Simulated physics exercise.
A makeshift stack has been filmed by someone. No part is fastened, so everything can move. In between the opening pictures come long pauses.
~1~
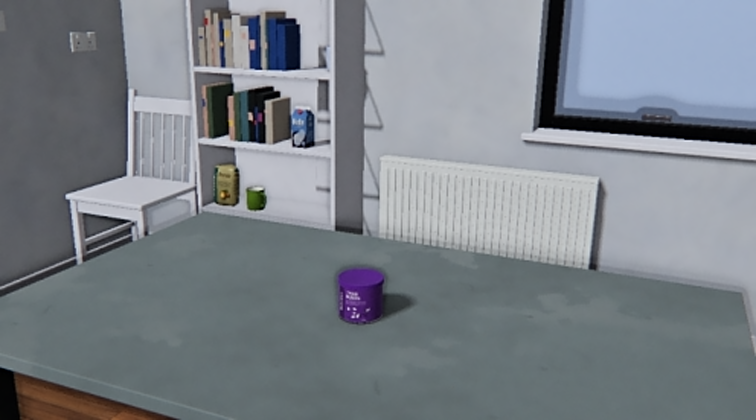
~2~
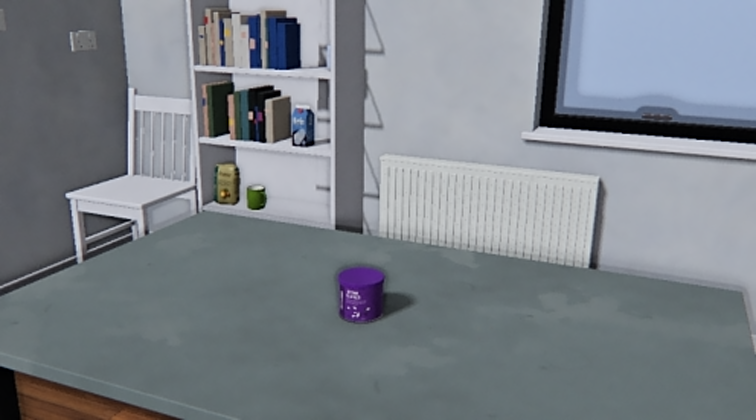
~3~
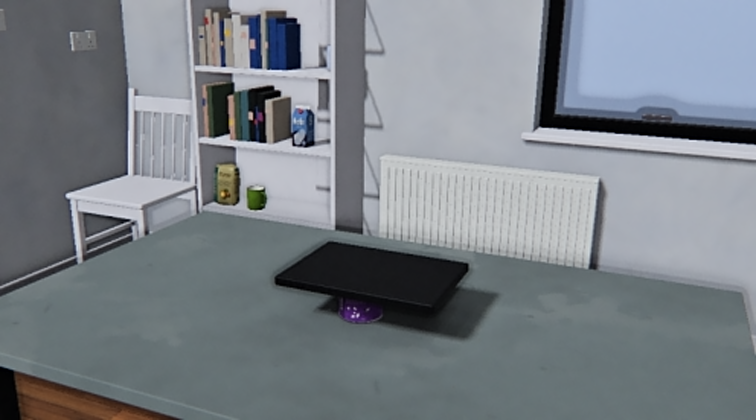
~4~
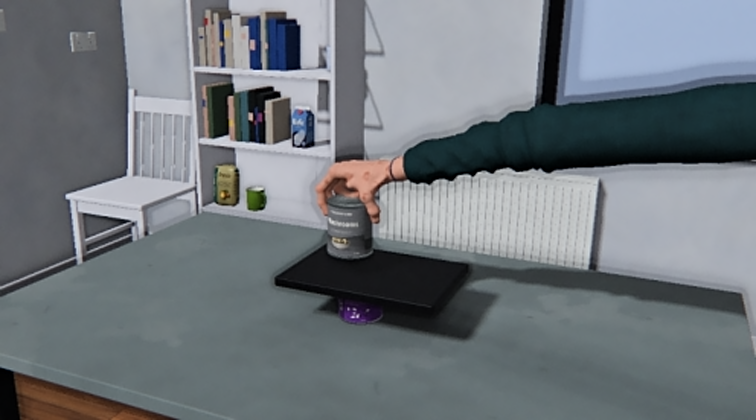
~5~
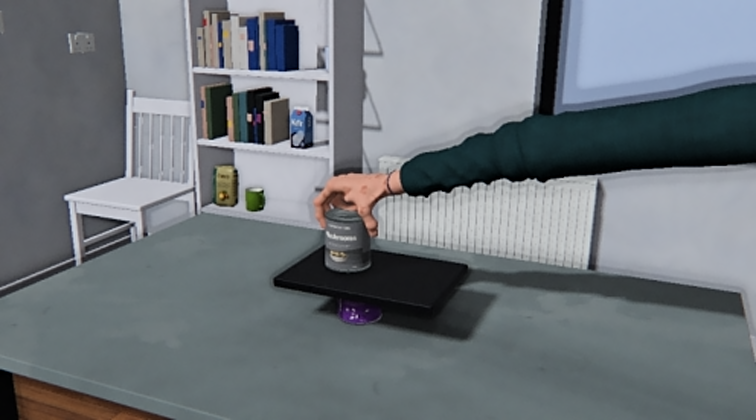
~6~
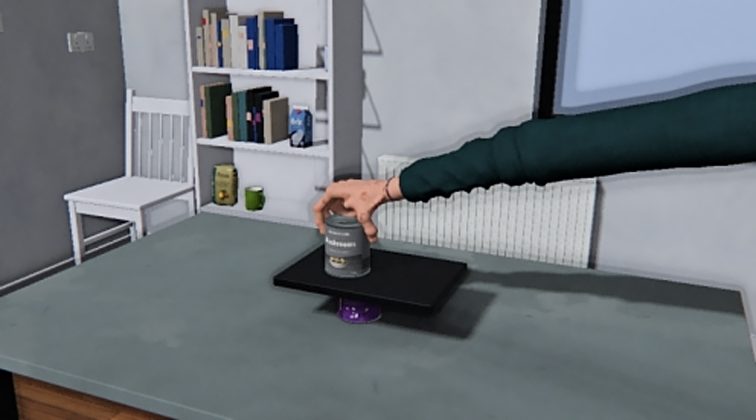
We see a purple tub alone on a grey-green table, then a flat black lid resting across the top of it. A hand reaches in from the right and lowers a grey tin onto the lid's left part, keeping hold.
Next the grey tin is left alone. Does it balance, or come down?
Most likely nothing will tip.
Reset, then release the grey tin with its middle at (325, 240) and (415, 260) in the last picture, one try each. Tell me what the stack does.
The stack remains upright with the first try and topples over with the second.
Then, 0.50 s on from there, no change.
Then, 1.30 s on from there, grey tin resting near (348, 245).
Then, 2.10 s on from there, grey tin resting near (347, 246).
In the end, all 3 unmoved. At the end, from the last picture's camera, grey tin near (347, 246). The stack keeps its balance.
